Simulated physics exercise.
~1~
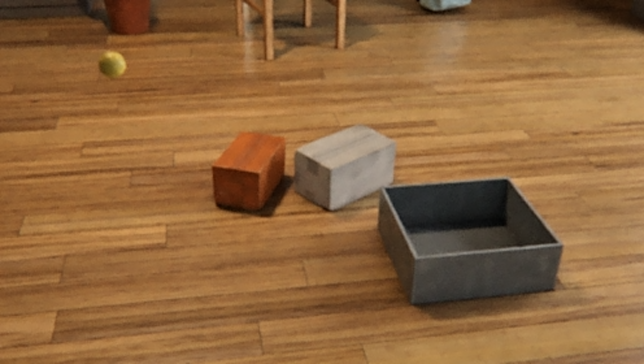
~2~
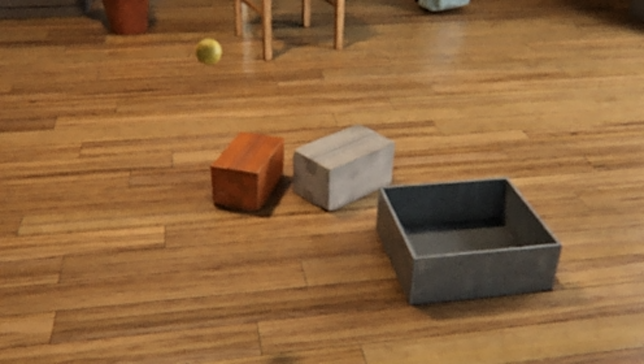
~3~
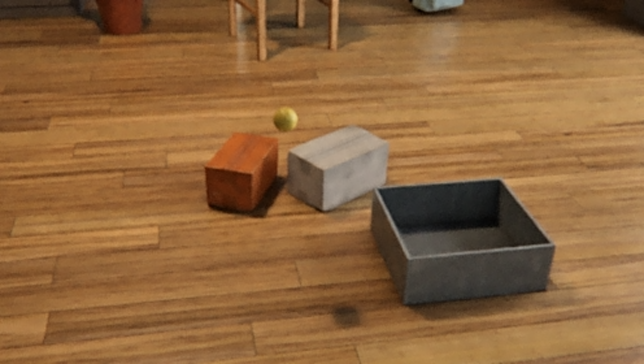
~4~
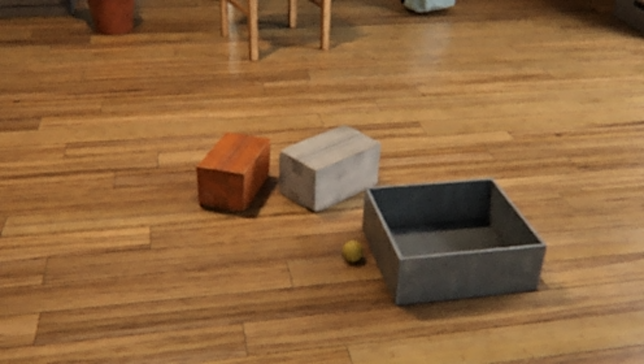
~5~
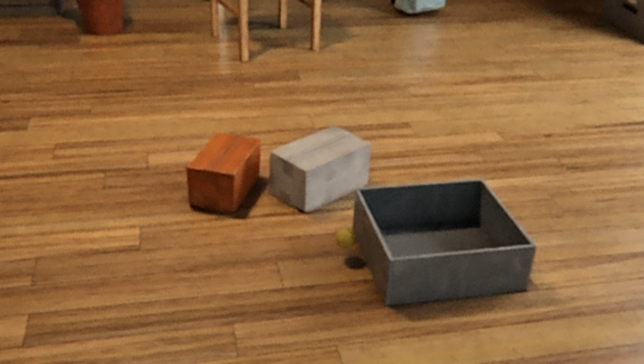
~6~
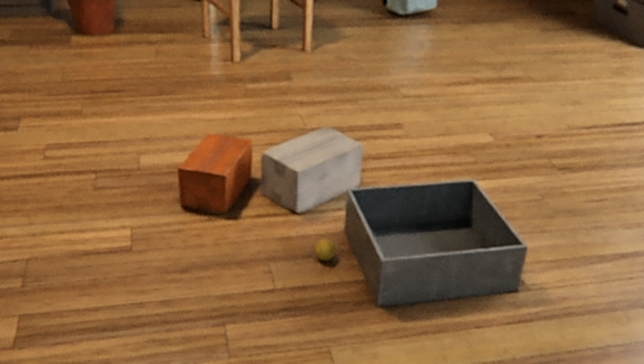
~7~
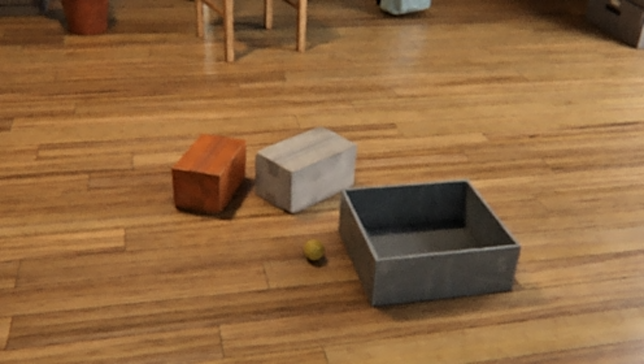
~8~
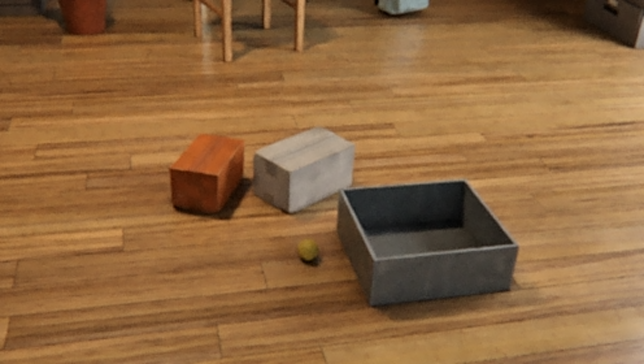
A small yellow lemon flies in from the upper left, above a wooden floor where an orange parcel and a white parcel sit beside an open, empty gray box. It travels right, then arcs down past the two parcels toward the box. The lemon drops short and comes down just outside the box's left side. It makes a small hop beside the wall, then settles back to the floor and drifts slightly left, away from the box. It ends up on the floor outside the box, while both parcels stay in place.
